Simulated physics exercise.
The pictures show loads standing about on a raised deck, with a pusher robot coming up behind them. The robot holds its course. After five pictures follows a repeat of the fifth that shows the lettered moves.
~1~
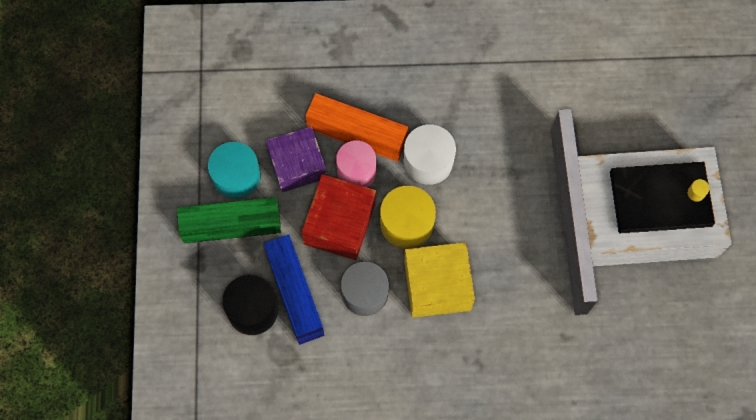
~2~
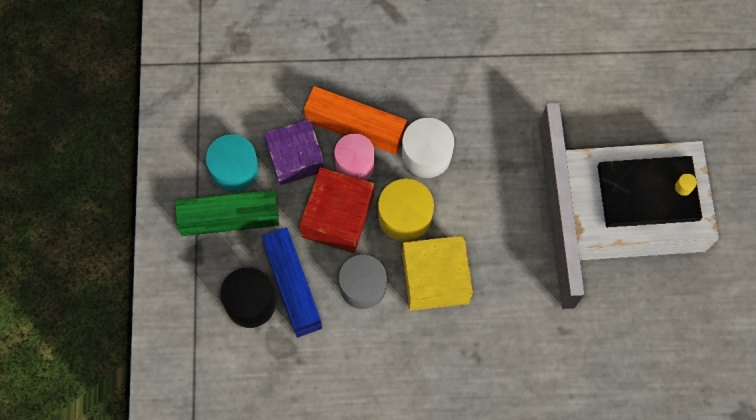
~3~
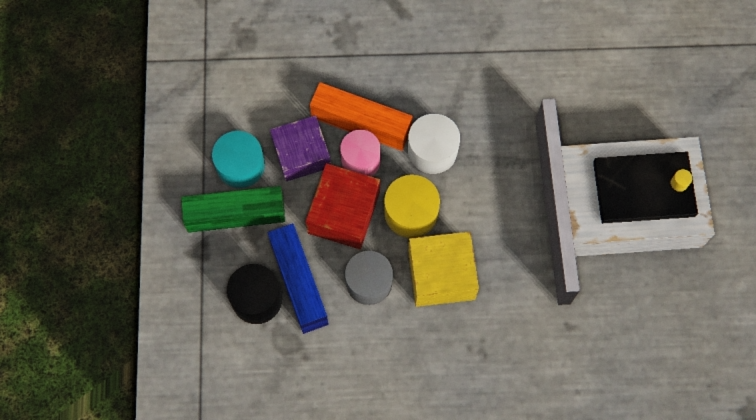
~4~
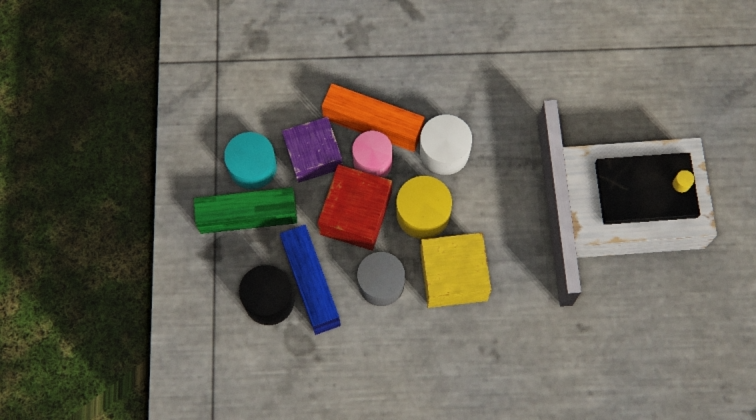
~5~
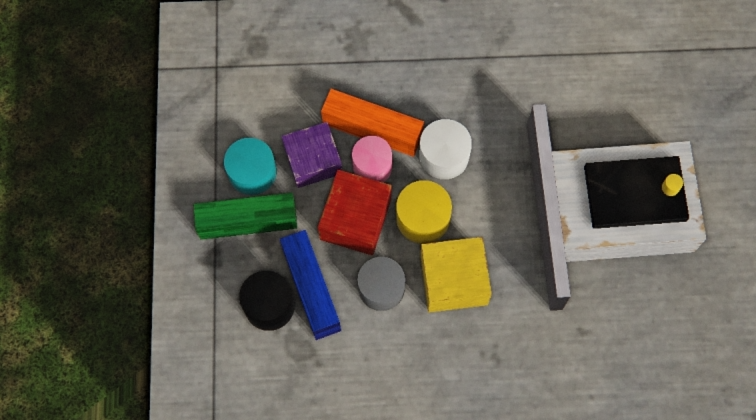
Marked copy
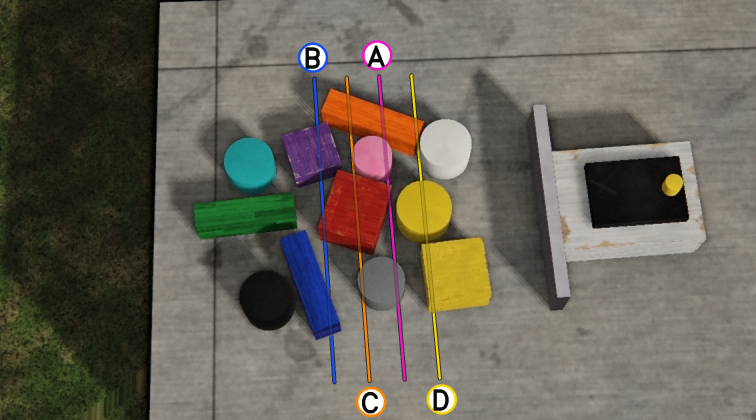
A white pusher robot edges left across a grey deck toward a motionless group of colourful loads.
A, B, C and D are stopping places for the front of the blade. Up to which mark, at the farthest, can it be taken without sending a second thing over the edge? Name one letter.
The farthest such stop is B.
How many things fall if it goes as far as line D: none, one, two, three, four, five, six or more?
By then, none.
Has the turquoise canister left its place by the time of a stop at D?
By then, no.
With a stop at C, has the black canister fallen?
No.
On the marked copy, A at (391, 221); B at (324, 224); C at (358, 223); D at (425, 220).
Following B. Soon after the start, robot (546, 196); orange stick (360, 121); yellow crate (436, 275).
Later, robot (464, 199); turquoise canister (215, 161); green stick (220, 219).
In the end, robot (405, 201); green stick (163, 225); black canister (170, 321); none fallen.
As for the rest, A is within the limit but short; C is within the limit but short; D is within the limit but short.
